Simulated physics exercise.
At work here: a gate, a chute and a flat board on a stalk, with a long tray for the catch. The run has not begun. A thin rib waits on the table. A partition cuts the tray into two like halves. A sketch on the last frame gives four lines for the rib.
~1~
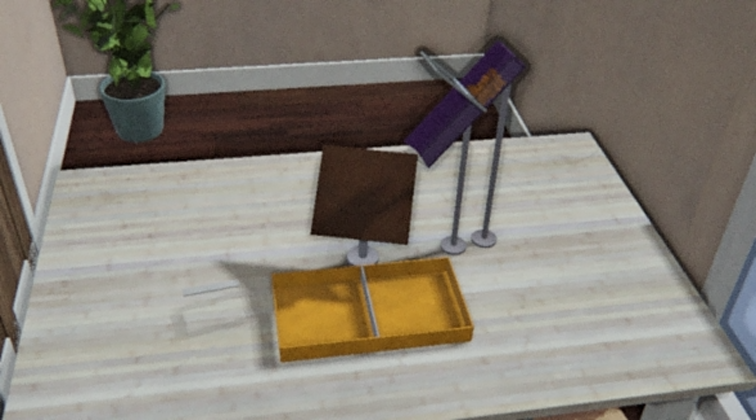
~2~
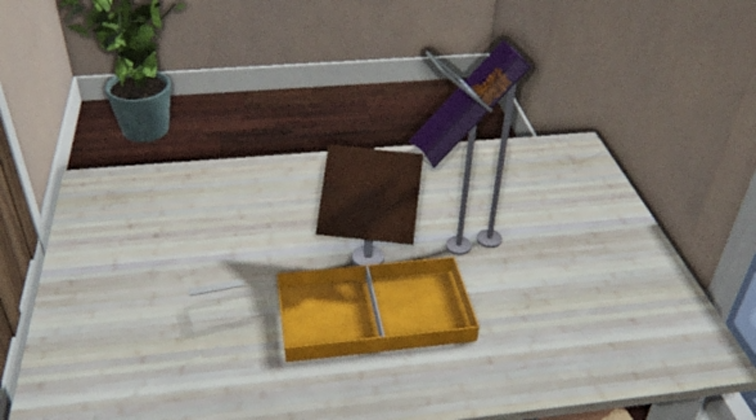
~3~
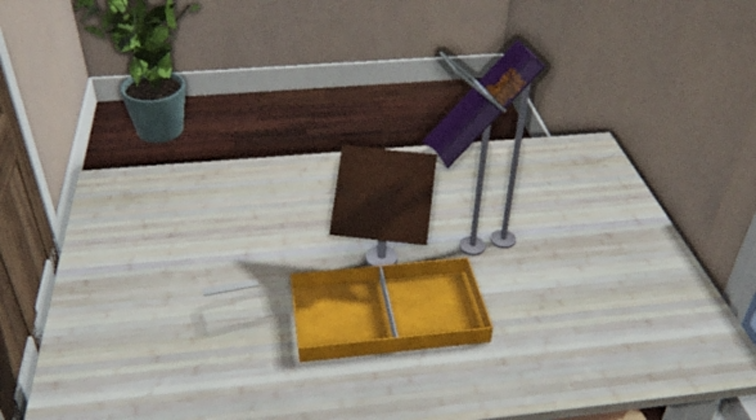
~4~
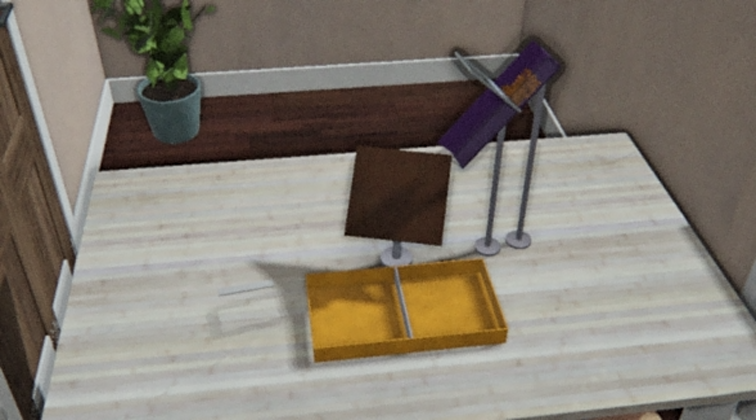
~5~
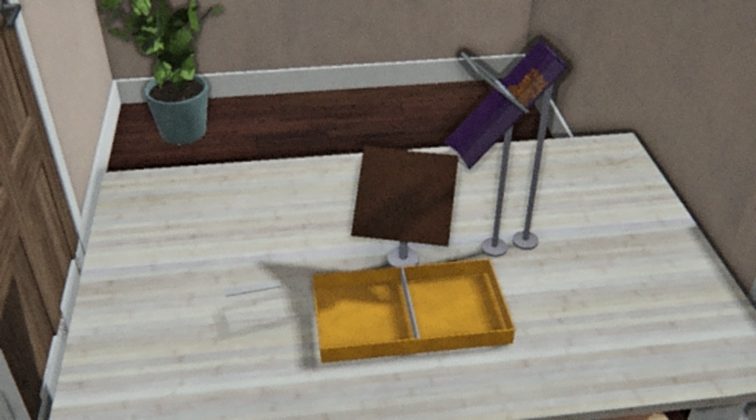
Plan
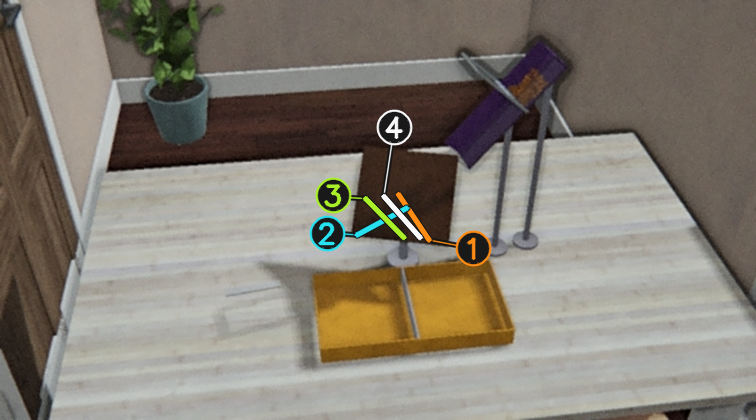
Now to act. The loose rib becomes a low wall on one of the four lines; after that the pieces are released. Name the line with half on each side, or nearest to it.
Line 3.
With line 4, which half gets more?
More lands on the right.
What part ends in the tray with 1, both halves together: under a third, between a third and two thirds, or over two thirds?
Line 1 gives over two thirds.
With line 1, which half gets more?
More lands on the right.
On the marked copy, line 1 from (398, 194) to (429, 240); line 2 from (406, 208) to (357, 235); line 3 from (365, 198) to (404, 237); line 4 from (383, 196) to (420, 237).
For line 1, of what is caught, a small share in the left half, all but a few in the right.
For line 2, of what is caught, the bulk in the left half, a small share in the right.
For line 3, of what is caught, close to a third in the left half, close to two thirds in the right.
For line 4, of what is caught, a small share in the left half, all but a few in the right.
